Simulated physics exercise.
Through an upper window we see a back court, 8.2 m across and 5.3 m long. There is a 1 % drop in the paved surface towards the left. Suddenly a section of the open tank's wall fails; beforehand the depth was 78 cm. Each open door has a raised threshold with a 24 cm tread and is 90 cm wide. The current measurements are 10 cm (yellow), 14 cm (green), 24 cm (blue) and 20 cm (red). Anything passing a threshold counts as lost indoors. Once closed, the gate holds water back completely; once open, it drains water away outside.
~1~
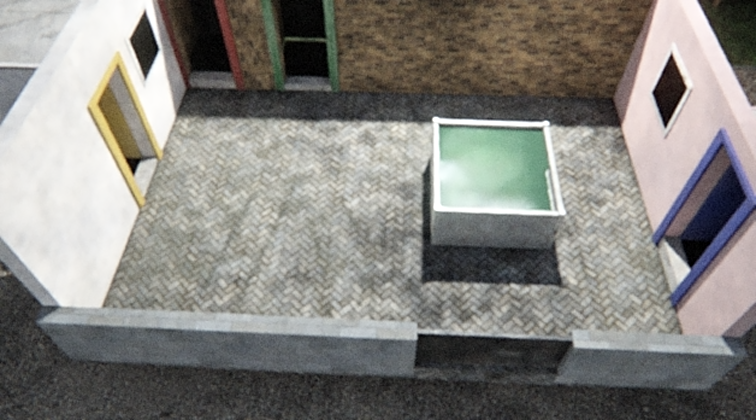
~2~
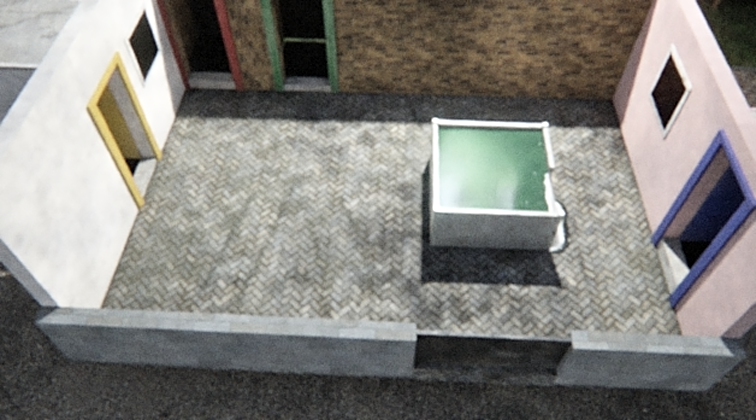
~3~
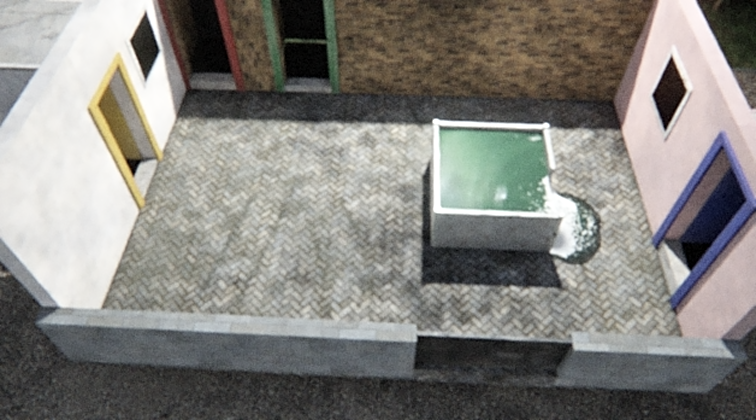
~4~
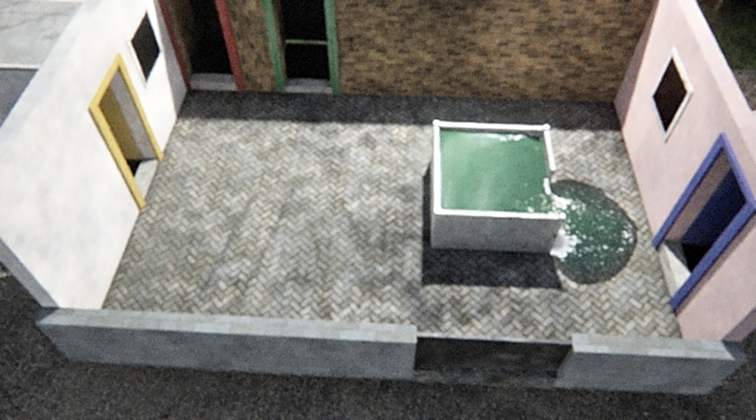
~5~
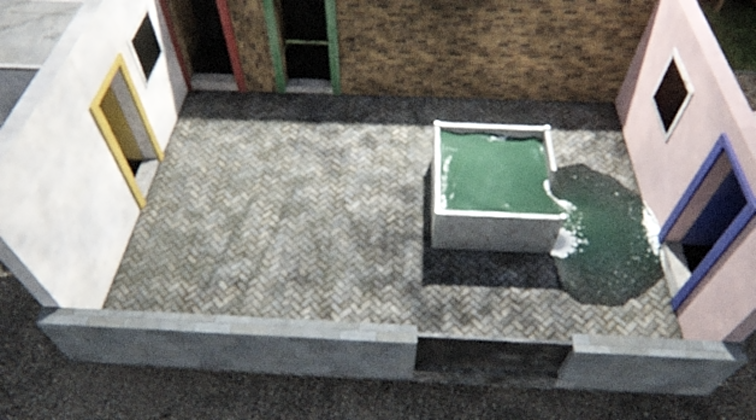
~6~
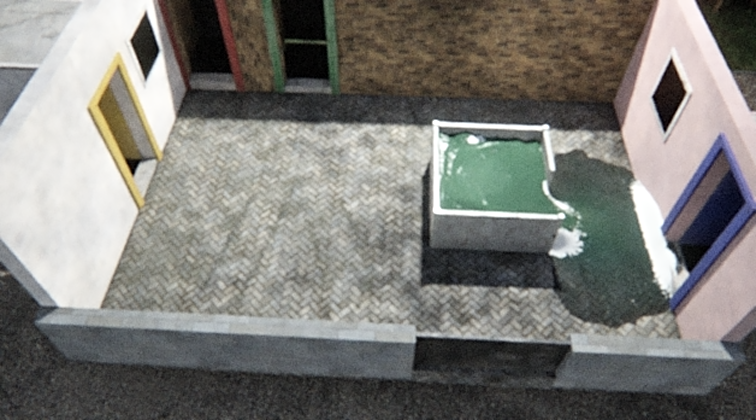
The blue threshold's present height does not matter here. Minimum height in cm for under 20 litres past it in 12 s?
Approx. 31 cm.
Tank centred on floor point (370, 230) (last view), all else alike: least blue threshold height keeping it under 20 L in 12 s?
22 cm, give or take.
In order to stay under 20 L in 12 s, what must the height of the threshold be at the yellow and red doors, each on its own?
Close to 8.5 cm (yellow) and close to 8.5 cm (red).
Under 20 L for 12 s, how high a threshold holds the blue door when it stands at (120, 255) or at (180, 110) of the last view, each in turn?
First place around 9.0 cm, second around 9.0 cm.
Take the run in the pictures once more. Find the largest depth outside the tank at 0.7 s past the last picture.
I'd estimate roughly 48 cm.
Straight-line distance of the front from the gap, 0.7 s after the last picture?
I make it some 3.2 m.
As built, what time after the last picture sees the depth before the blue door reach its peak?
I'd say near 1.0 seconds.
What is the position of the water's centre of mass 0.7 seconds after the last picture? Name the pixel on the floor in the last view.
The water is centred near (532, 215).
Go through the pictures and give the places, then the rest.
The first frame shows the open tank at (494, 168) is whole and still, 78 cm deep; the blue door at (693, 230) is dry.
In the second frame, the gap is at (546, 212), the front 0.4 m out at (563, 217); the back of the open tank holds 78 cm.
In the third frame, the gap is at (546, 215), the front 0.8 m out at (596, 229); the back of the open tank holds 78 cm.
In the fourth frame, the gap is at (546, 218), the front 1.4 m out at (633, 237); the back of the open tank holds 77 cm.
In the fifth frame, the gap is at (546, 218), the front 1.7 m out at (662, 268); the back of the open tank holds 69 cm.
In the sixth frame, the front is at (669, 300), 1.9 m from the gap at (545, 218); 4.2 m2 of floor is wet, 67 cm left at the back; water is at the blue door at (692, 235).
Then, 0.7 s after the last picture water covers 15 % of the floor, deepest (48 cm) near (684, 367); 36 cm at the blue door, 18 litres in over its 24 cm threshold.
Then, 2.3 s after the last picture water covers 35 % of the floor, deepest (29 cm) near (671, 366); 23 cm at the blue door, 60 litres in over its 24 cm threshold.
Then, 11.3 s after the last picture water covers 95 % of the floor, deepest (11 cm) near (179, 110); 5 cm at the blue door, 61 litres in over its 24 cm threshold.
At the blue door as built, the water peaked near 37 cm, 0.9 s after the last picture.
Run again over the same 12 s with other heights there, 44 litres in over 26.5 cm, 5 litres over 36 cm. The limit of 20 litres is kept from about 31 cm up.
